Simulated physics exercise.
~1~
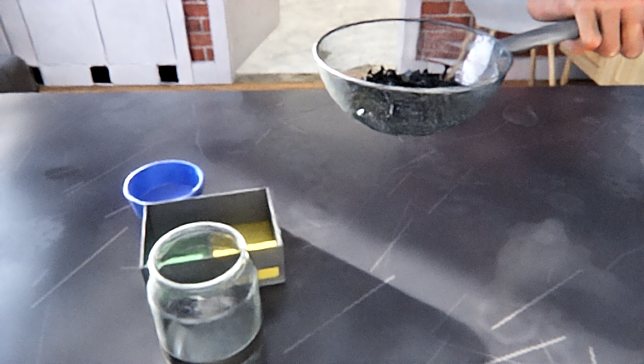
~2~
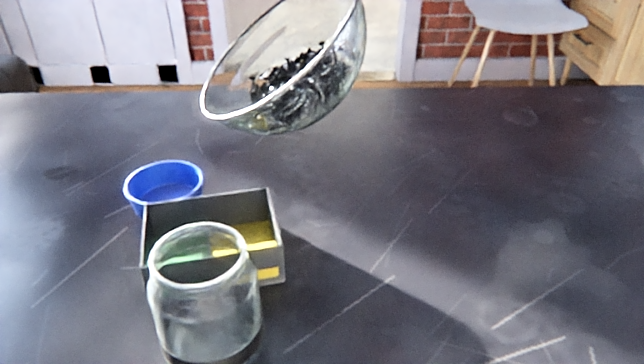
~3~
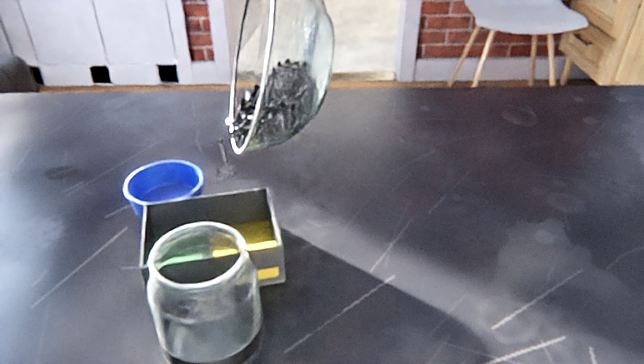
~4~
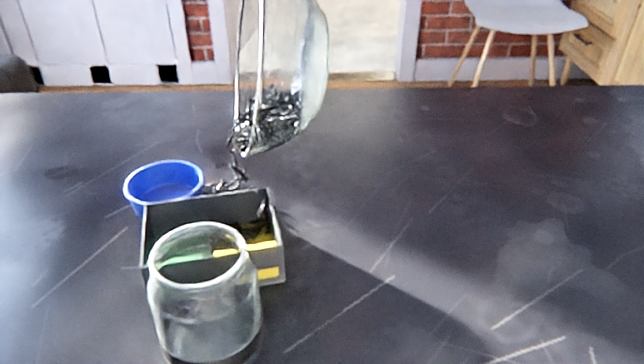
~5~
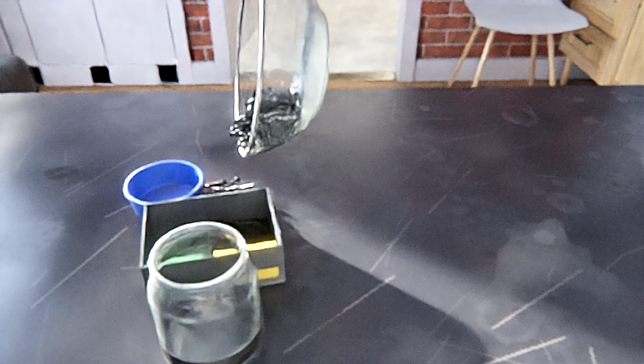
The footage shows a hand holding a glass bowl of small black screws, which moves left over a dark table and tips on its side, spilling some behind and into a divided tin near a blue dish and a jar, while many stay in the bowl.
